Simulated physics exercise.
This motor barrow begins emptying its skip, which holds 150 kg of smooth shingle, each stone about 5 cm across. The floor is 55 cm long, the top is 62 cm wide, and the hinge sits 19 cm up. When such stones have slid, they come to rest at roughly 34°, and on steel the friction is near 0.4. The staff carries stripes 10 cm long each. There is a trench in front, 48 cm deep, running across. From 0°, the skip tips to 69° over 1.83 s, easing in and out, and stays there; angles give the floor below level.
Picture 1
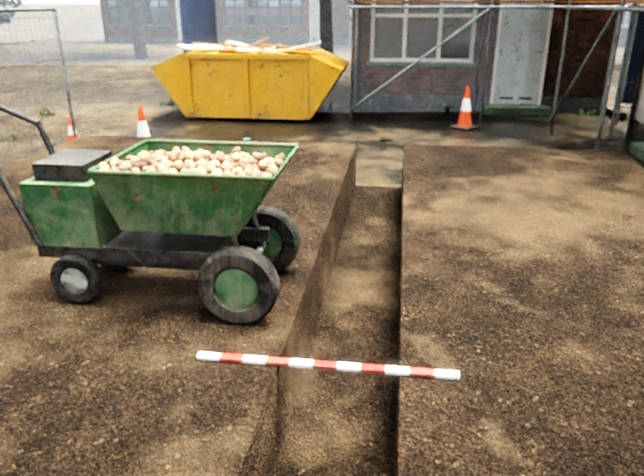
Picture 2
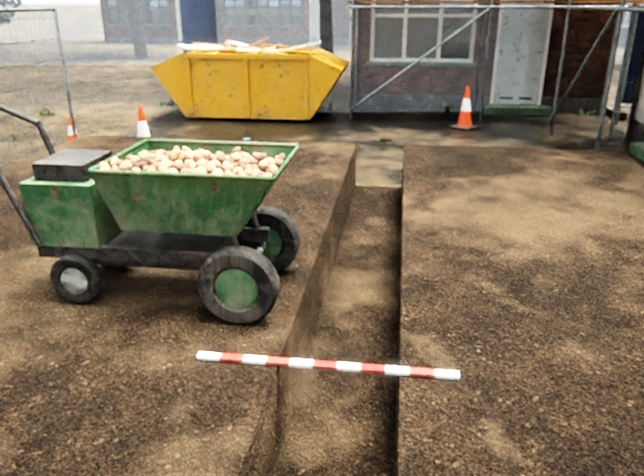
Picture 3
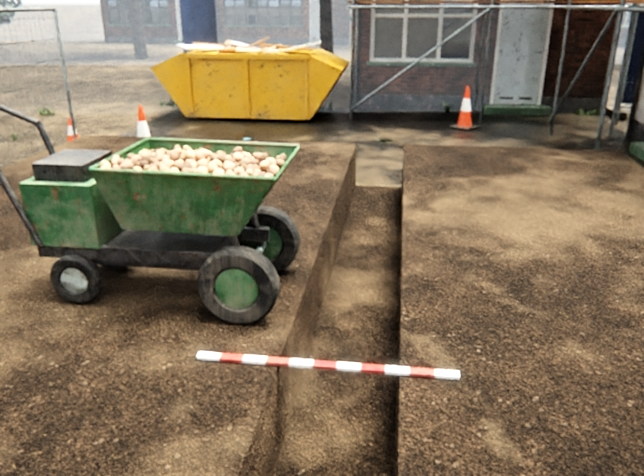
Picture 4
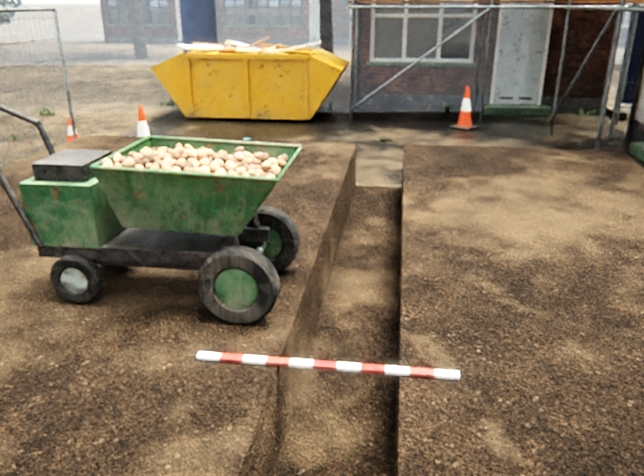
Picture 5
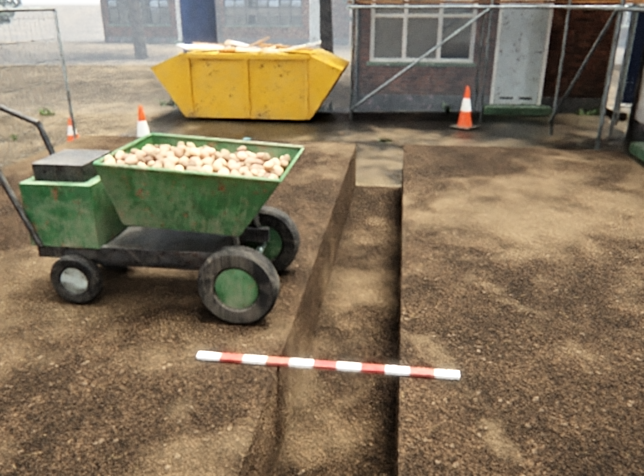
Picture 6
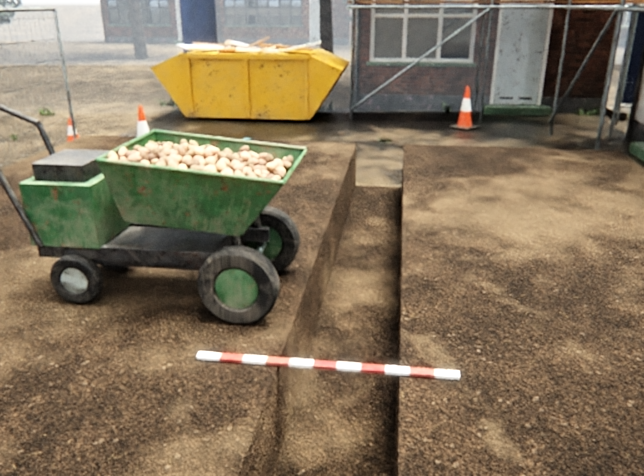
A green motor barrow heaped with smooth, pale pinkish stones stands at the left on bare brown ground in a building yard, seen from slightly above. A narrow trench runs beside it, with a red-and-white striped staff across the front, and a yellow skip, orange-and-white cones, scaffolding and a brick building behind. The barrow's green skip tilts very slightly to the right, while everything else and the camera stay still.
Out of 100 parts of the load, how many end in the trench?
Some 67 out of 100.
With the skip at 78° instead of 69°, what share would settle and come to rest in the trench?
About 65%.
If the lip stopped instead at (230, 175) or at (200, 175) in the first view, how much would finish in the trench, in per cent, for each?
Around 100% for the first place and 100% for the second.
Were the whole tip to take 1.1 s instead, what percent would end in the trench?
With that change, it comes to around 55 per cent.
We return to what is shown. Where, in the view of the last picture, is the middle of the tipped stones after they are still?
(384, 366).
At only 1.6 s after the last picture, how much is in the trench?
25 per cent or so by then.
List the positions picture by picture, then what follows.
The first picture shows lip at (273, 179), floor tilted 0°, highest stones at (201, 156).
The second picture shows lip at (273, 179), floor tilted 0°, highest stones at (201, 156).
The third picture shows lip at (274, 179), floor tilted 1°, highest stones at (188, 156).
In the fourth picture, the skip is at 2°, its lip at (277, 180); the top of the load is at (180, 154).
The fifth picture shows lip at (280, 181), floor tilted 3°, highest stones at (167, 152).
The sixth picture shows lip at (283, 183), floor tilted 5°, highest stones at (165, 150).
Then, 1.1 s after the last picture the floor is at 58°, 97 % in the skip, 3 % in the trench; the foremost stones are at (385, 264).
Then, 1.6 s after the last picture the floor is at 69°, 48 % in the skip, 27 % in the trench, 25 % past the trench; the foremost stones are at (513, 299).
Then, 2.0 s after the last picture the floor is at 69°, 25 % in the skip, 40 % in the trench, 34 % past the trench; the foremost stones are at (570, 304).
Then, 3.9 s after the last picture the floor is at 69°, 0 % in the skip, 67 % in the trench, 33 % past the trench; the foremost stones are at (592, 304).
